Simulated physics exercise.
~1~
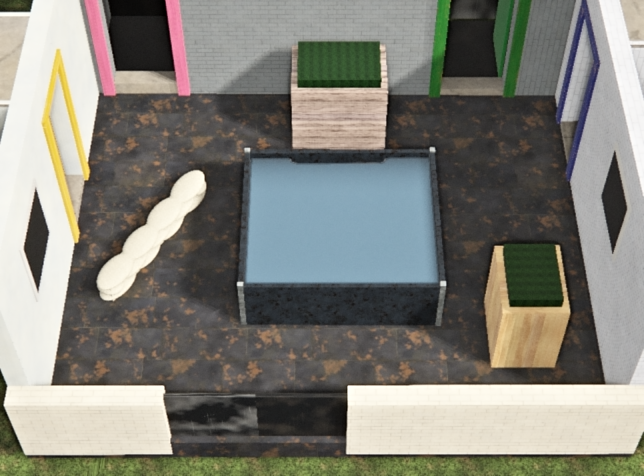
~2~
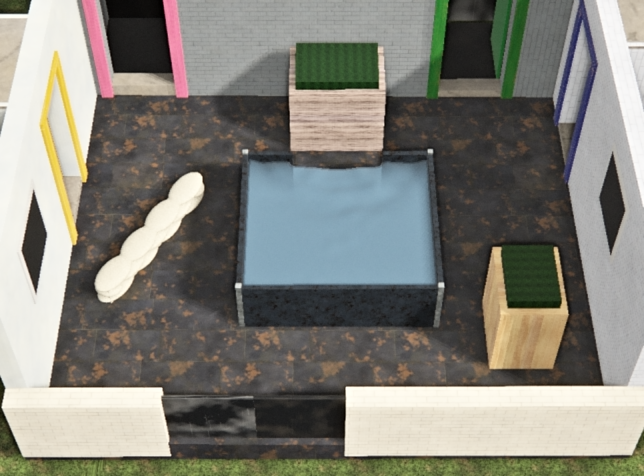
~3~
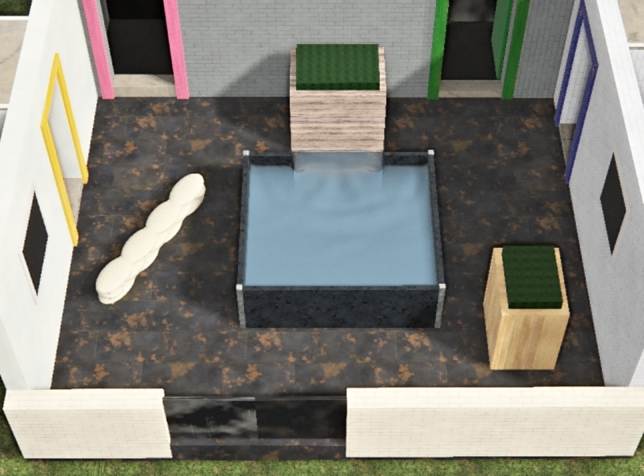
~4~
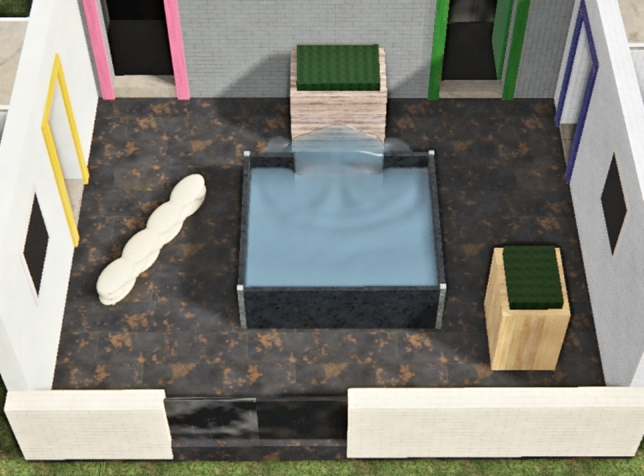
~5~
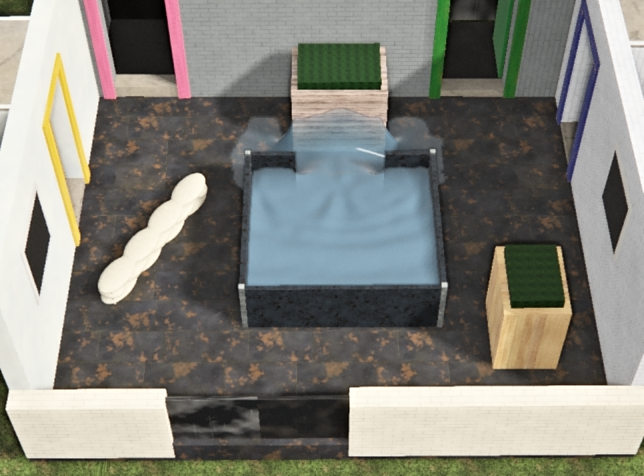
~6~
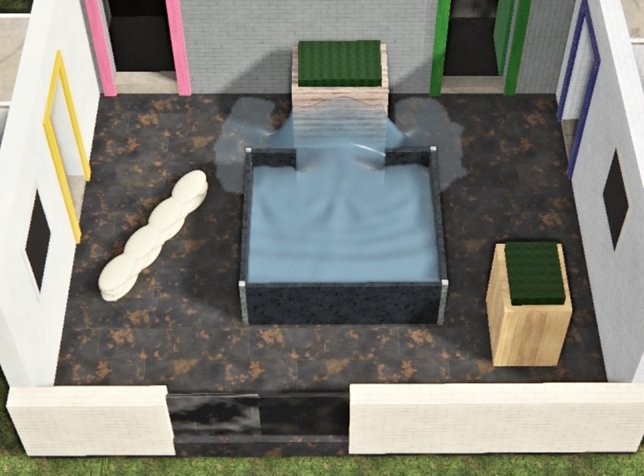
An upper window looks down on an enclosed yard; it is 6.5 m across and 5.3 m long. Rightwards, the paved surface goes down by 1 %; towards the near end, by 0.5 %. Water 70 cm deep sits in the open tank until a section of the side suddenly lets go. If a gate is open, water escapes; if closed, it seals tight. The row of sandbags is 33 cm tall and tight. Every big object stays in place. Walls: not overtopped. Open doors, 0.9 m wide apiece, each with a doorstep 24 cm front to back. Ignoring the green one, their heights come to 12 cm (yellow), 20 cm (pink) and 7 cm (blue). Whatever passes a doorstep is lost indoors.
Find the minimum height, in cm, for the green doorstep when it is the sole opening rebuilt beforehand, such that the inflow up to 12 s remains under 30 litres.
The minimum height is about 10 cm.
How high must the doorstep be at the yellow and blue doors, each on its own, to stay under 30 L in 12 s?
You'd want about 11.0 centimetres at yellow and about 19 centimetres at blue.
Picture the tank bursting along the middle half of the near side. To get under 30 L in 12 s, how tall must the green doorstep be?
Then something near 12.0 cm.
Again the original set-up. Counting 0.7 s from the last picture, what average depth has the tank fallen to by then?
About 49 centimetres.
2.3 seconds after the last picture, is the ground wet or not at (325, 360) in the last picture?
At that moment it's not yet touched.
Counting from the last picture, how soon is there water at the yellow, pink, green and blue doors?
It gets to yellow after 1.0 s, pink after 0.6 s, green after 0.2 s and blue after 0.7 s.
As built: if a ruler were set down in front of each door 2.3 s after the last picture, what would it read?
Centimetres: Yellow = 13, pink = 24, green = 12, blue = 21.
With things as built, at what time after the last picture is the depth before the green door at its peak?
3.5 s.
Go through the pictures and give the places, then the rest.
Still water, 70 cm deep, in the open tank at (341, 219); the green door at (479, 42) is dry, in the first frame.
Water pours out on the far side and has run 0.3 m, to a hidden place; about 10 cm deep outside, 70 cm at the back, in the second frame.
The front is at (301, 153), 0.7 m from the gap on the far side; 1.0 m2 of floor is wet, 70 cm left at the back, in the third frame.
The gap is on the far side, the front 1.0 m out at (279, 141); the back of the open tank holds 70 cm, in the fourth frame.
The gap is on the far side, the front 1.4 m out at (255, 124); the back of the open tank holds 68 cm, in the fifth frame.
The gap is on the far side, the front 1.8 m out at (435, 106); the back of the open tank holds 61 cm; 0.6 m in a straight line remain to the green door at (479, 41), in the sixth frame.
Then, 0.7 s after the last picture water covers 35 % of the floor, deepest (56 cm) near (329, 153); 11 cm at the green door, 0 litres in over its 12 cm doorstep.
Then, 2.3 s after the last picture water covers 60 % of the floor, deepest (31 cm) near (343, 163); 12 cm at the green door, 3 litres in over its 12 cm doorstep.
Then, 11.3 s after the last picture water covers 95 % of the floor, deepest (18 cm) near (603, 355); 8 cm at the green door, 9 litres in over its 12 cm doorstep.
At the green door as built, the water peaked near 14 cm, 3.3 s after the last picture.
Run again over the same 12 s with other heights there, 44 litres in over 9 cm, 5 litres over 12.5 cm. The limit of 30 litres is kept from about 10 cm up.
